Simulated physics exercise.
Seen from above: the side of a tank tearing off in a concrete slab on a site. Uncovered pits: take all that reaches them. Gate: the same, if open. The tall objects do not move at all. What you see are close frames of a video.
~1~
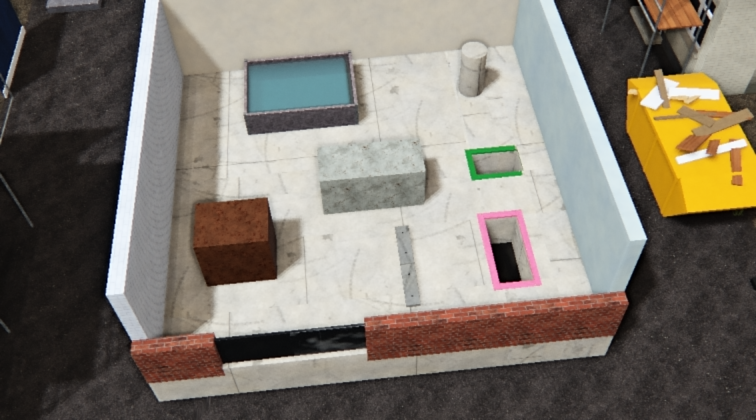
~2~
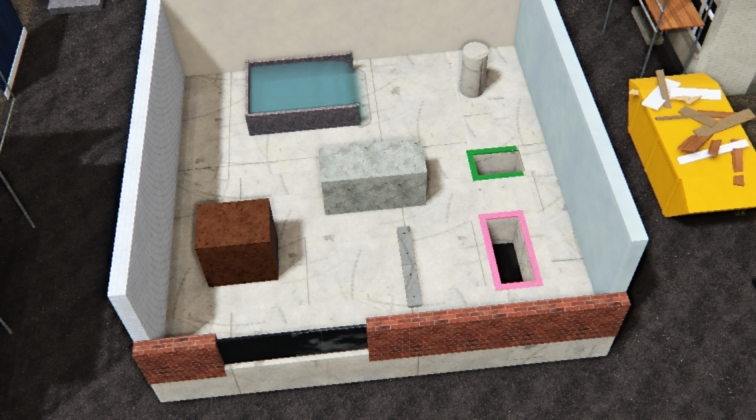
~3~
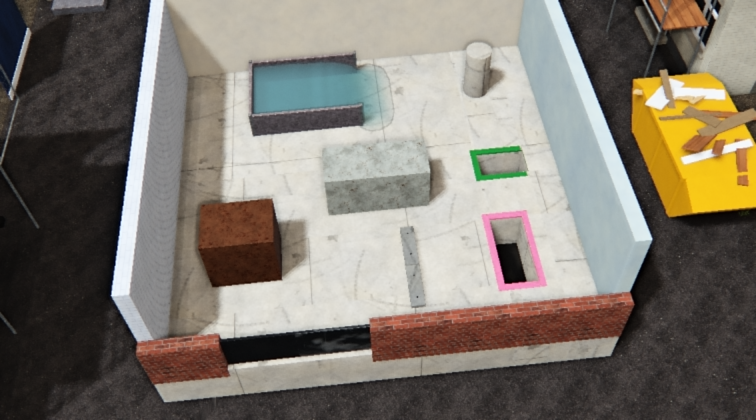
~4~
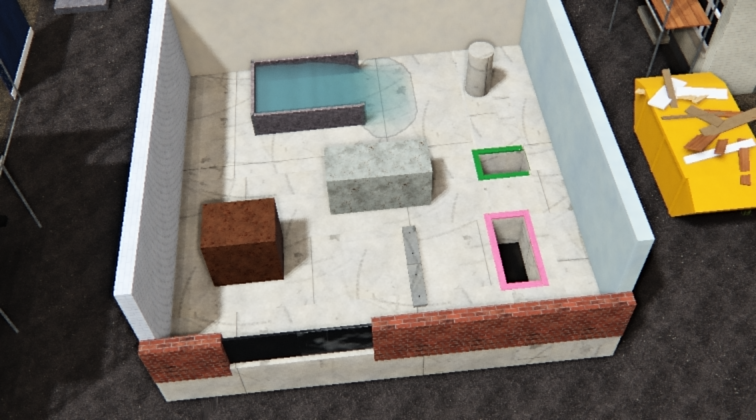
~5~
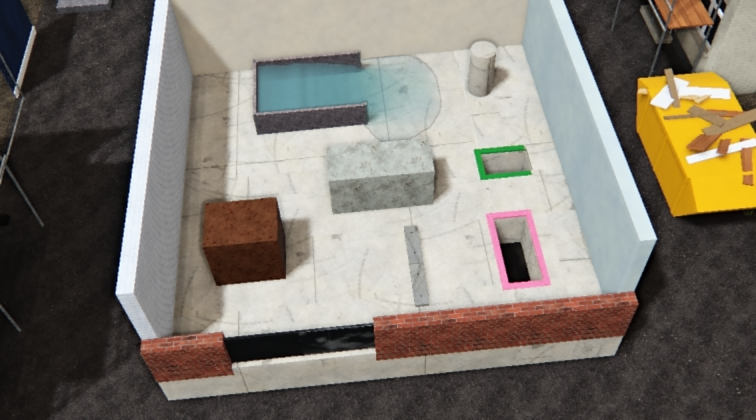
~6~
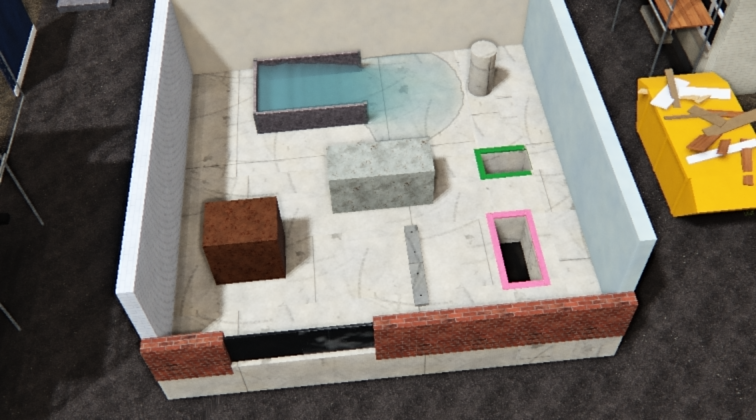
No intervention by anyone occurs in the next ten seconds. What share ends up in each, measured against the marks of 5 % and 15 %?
Result: Gate: Smaller than five per cent, pink pit: Five per cent up to fifteen, green pit: Greater than fifteen per cent.
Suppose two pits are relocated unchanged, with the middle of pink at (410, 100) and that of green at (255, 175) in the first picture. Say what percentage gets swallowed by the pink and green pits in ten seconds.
The pink pit takes 65 per cent, and the green pit takes 0 per cent.
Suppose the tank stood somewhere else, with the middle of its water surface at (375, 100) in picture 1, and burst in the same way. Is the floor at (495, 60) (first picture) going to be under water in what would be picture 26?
The answer is submerged.
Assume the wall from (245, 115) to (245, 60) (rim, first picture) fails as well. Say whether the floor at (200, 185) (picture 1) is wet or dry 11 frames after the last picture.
Check at the given point: Inundated.
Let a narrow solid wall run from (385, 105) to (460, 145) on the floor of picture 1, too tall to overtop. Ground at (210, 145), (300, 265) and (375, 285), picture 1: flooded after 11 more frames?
In turn: Not flooded, free of water, dry.
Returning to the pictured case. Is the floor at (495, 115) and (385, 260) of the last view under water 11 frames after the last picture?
Soaked, spared.
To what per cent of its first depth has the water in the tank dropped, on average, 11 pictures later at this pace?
Roughly 40 percent.
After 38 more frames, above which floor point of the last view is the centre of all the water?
About (433, 117) in the last view.
A moment on, water covers 20 % of the floor; the gate 0 %, the pink pit 0 %, the green pit 0 %.
Next, water covers 25 % of the floor; the gate 0 %, the pink pit 0 %, the green pit 1 %.
Then, water covers 30 % of the floor; the gate 0 %, the pink pit 0 %, the green pit 6 %.
Later, water covers 40 % of the floor; the gate 0 %, the pink pit 5 %, the green pit 23 %.
In the end, water covers 55 % of the floor; the gate 0 %, the pink pit 10 %, the green pit 30 %.
